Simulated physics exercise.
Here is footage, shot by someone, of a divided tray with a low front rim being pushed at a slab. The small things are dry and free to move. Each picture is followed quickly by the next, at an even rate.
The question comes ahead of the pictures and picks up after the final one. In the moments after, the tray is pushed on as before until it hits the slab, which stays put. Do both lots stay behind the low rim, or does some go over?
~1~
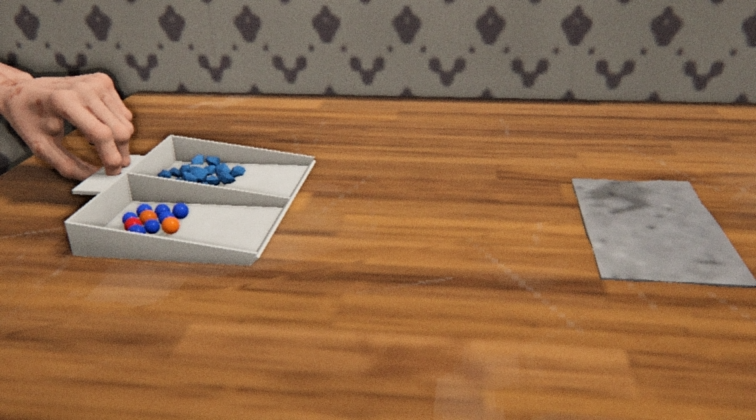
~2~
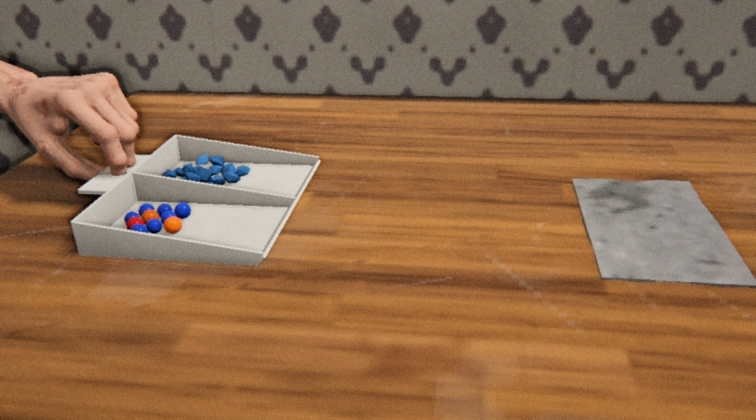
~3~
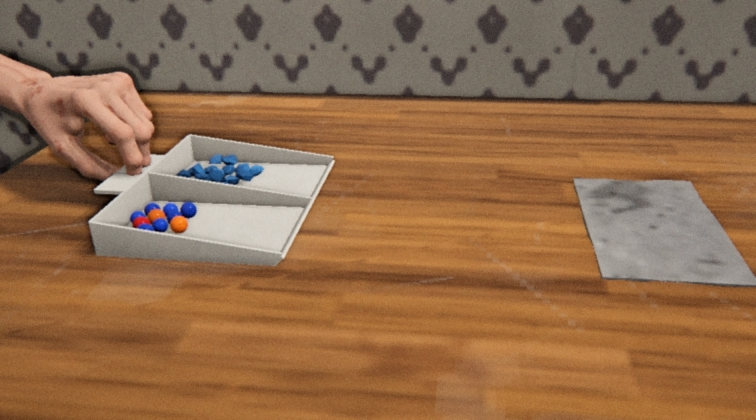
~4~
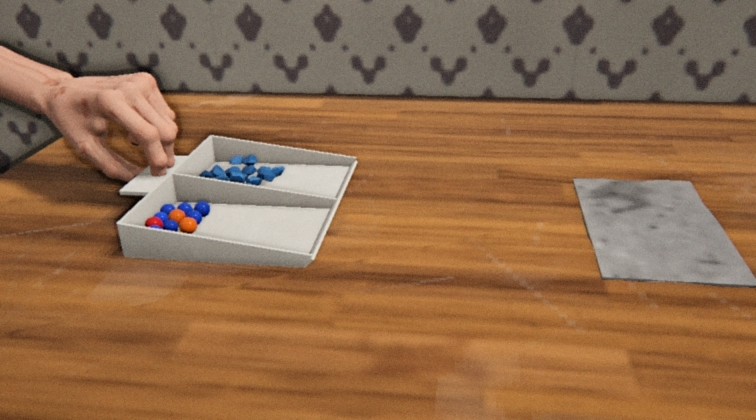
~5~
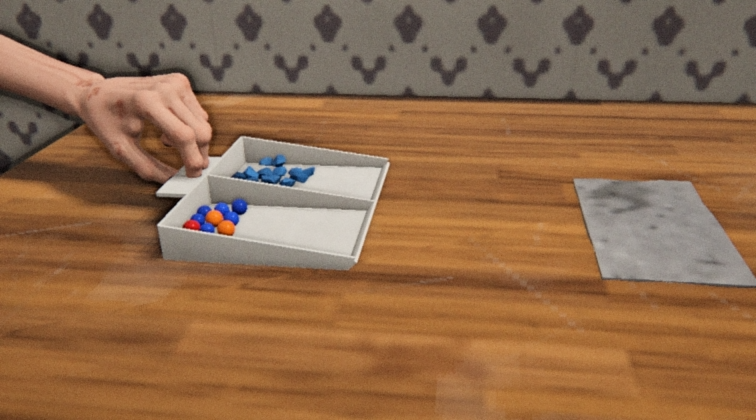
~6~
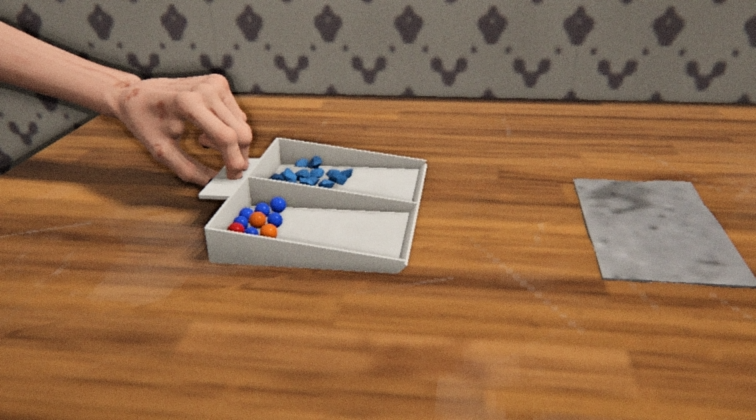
The nearer portion sends some over; the farther portion stays behind it.
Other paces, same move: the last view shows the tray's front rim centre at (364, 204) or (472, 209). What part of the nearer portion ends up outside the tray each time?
About 0 % the first time, about 80 % the second.
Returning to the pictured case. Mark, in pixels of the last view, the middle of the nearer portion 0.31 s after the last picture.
I'd say its middle is near (515, 234).
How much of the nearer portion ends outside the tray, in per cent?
Once everything settles, roughly 60 percent.
Then, 0.10 s after the last picture, tray still sliding, front rim near (497, 210); nearer portion all inside; farther portion all inside.
Then, 0.31 s after the last picture, tray stopped at the slab; nearer portion all inside, moved towards the front rim; farther portion all inside, moved towards the front rim.
Then, 0.52 s after the last picture, tray stopped at the slab; nearer portion about two thirds out of the tray; farther portion all inside, moved towards the front rim.
By the end, tray stopped at the slab; nearer portion about two thirds out of the tray; farther portion all inside, moved towards the front rim.
